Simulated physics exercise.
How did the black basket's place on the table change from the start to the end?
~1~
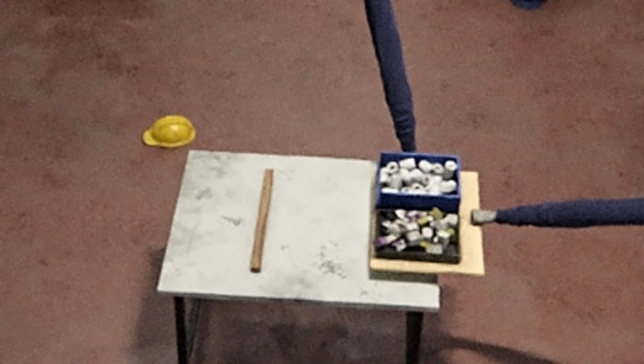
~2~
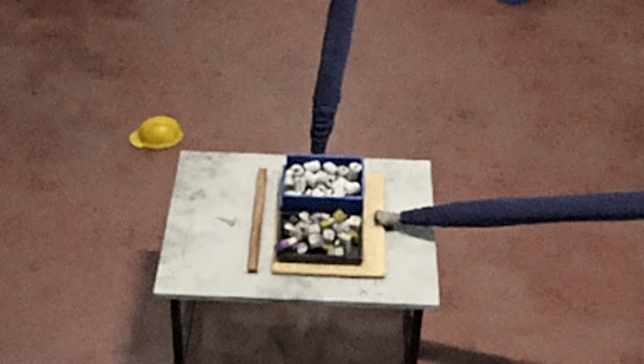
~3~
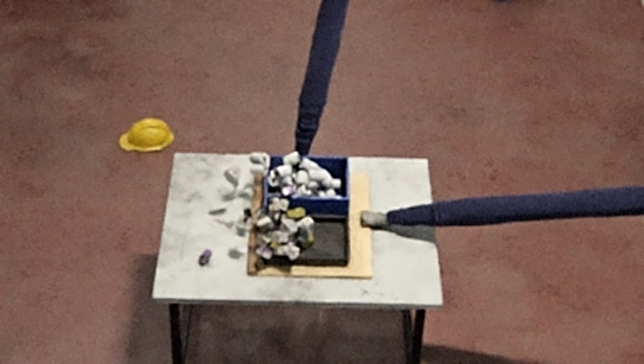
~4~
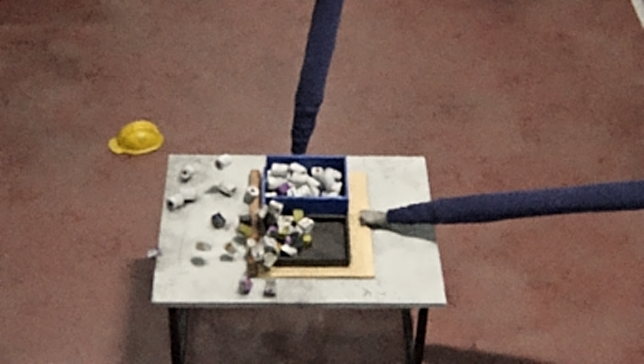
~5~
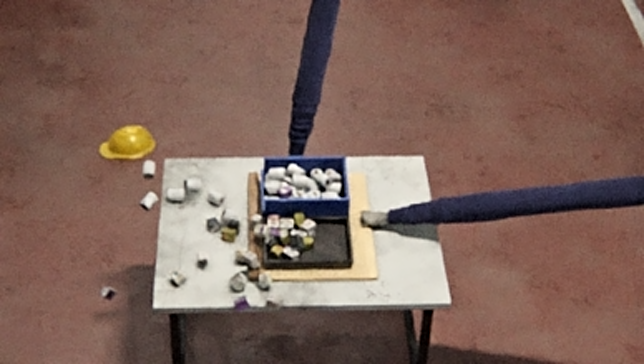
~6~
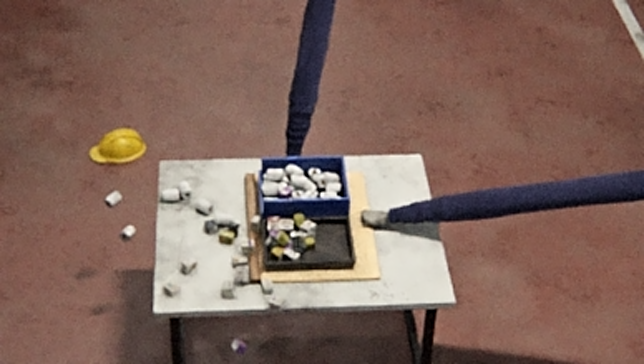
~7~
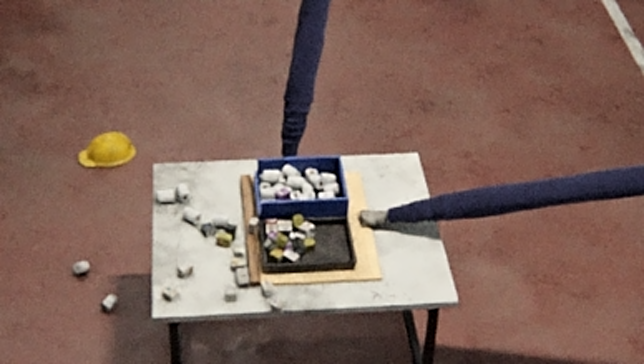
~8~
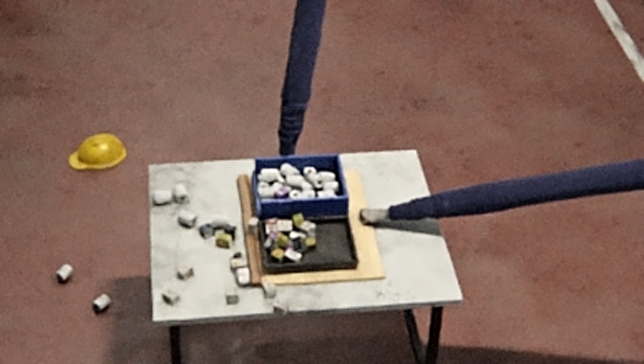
It started over at the right-hand end of the table and ended up further left, near the middle, close beside the wooden strip.
Two dark-sleeved arms swept a board with a blue basket and a black basket left to a wooden strip on the table, where it stopped sharply and small pieces spilled onto the tabletop and floor, leaving the black basket partly emptied.
